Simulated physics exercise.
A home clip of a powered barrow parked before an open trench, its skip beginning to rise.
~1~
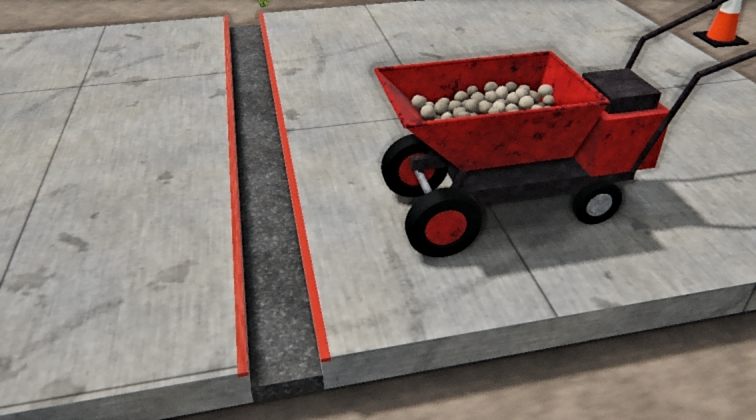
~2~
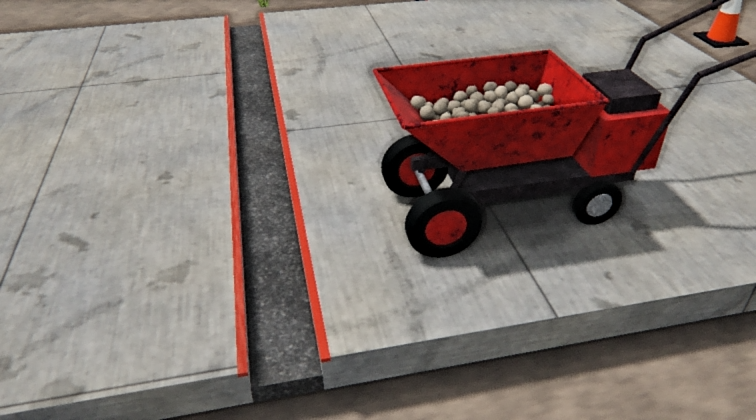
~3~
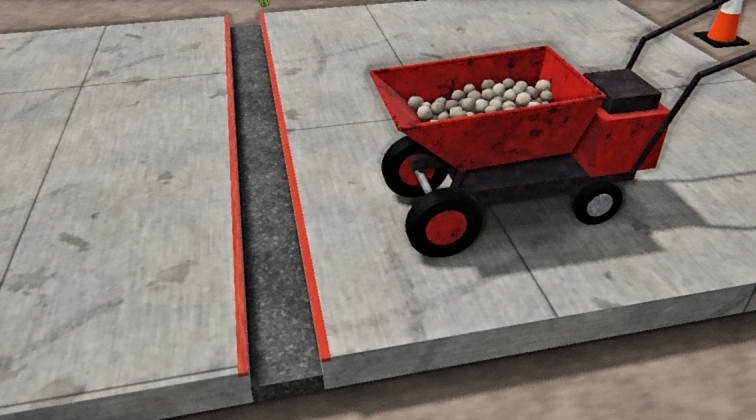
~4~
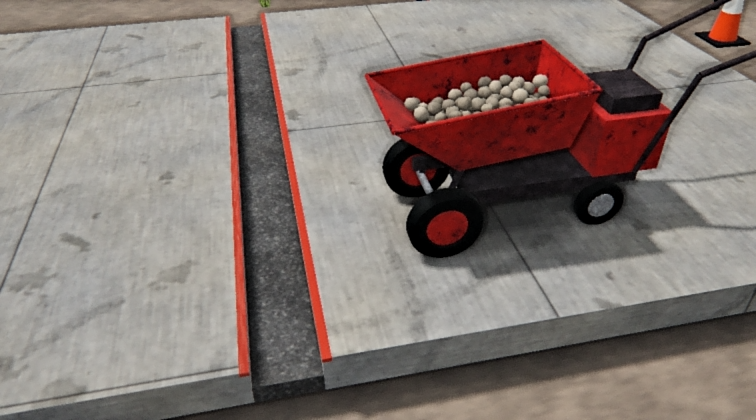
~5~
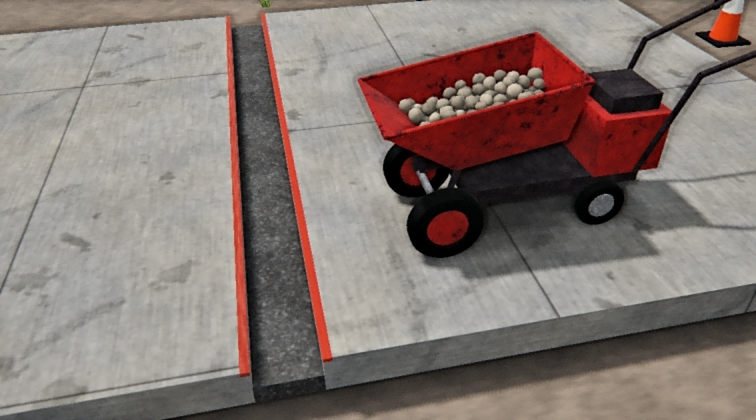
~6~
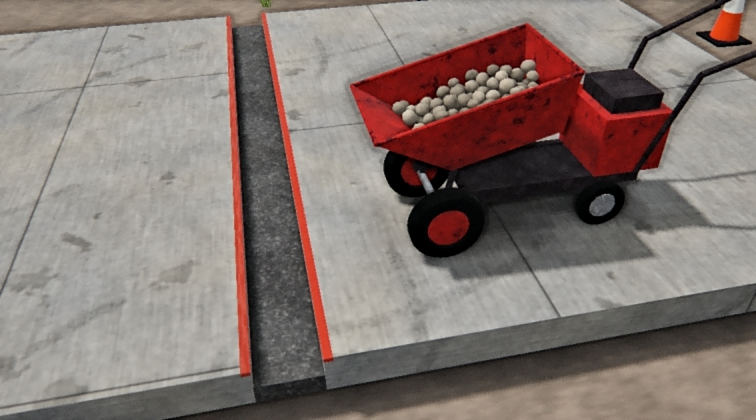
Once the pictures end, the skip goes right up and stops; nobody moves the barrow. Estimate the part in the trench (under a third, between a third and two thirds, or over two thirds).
It catches over two thirds.
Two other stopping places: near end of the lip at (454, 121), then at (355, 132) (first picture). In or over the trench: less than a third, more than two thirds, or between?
At the first place one to two thirds, at the second one to two thirds.
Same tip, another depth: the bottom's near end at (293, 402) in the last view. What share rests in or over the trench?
It comes to 100 per cent or so.
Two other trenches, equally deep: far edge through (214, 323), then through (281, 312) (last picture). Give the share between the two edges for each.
The first gives 90 %, the second 40 %.
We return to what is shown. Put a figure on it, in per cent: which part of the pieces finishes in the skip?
Roughly 10 in a hundred.
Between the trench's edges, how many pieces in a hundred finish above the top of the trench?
Some 25 per cent.
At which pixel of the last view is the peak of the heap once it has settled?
At about (274, 236).
Soon, skip tipped steeply; all in the skip.
A while on, skip tipped right over; most in the skip; a stray few short of the trench; about a quarter in or heaped over the trench; a stray few falling.
Towards the end, skip tipped right over; a small part in the skip; a small part short of the trench; most in or heaped over the trench; a small part beyond it.
Finally, skip tipped right over; a small part in the skip; a small part short of the trench; most in or heaped over the trench; a small part beyond it.
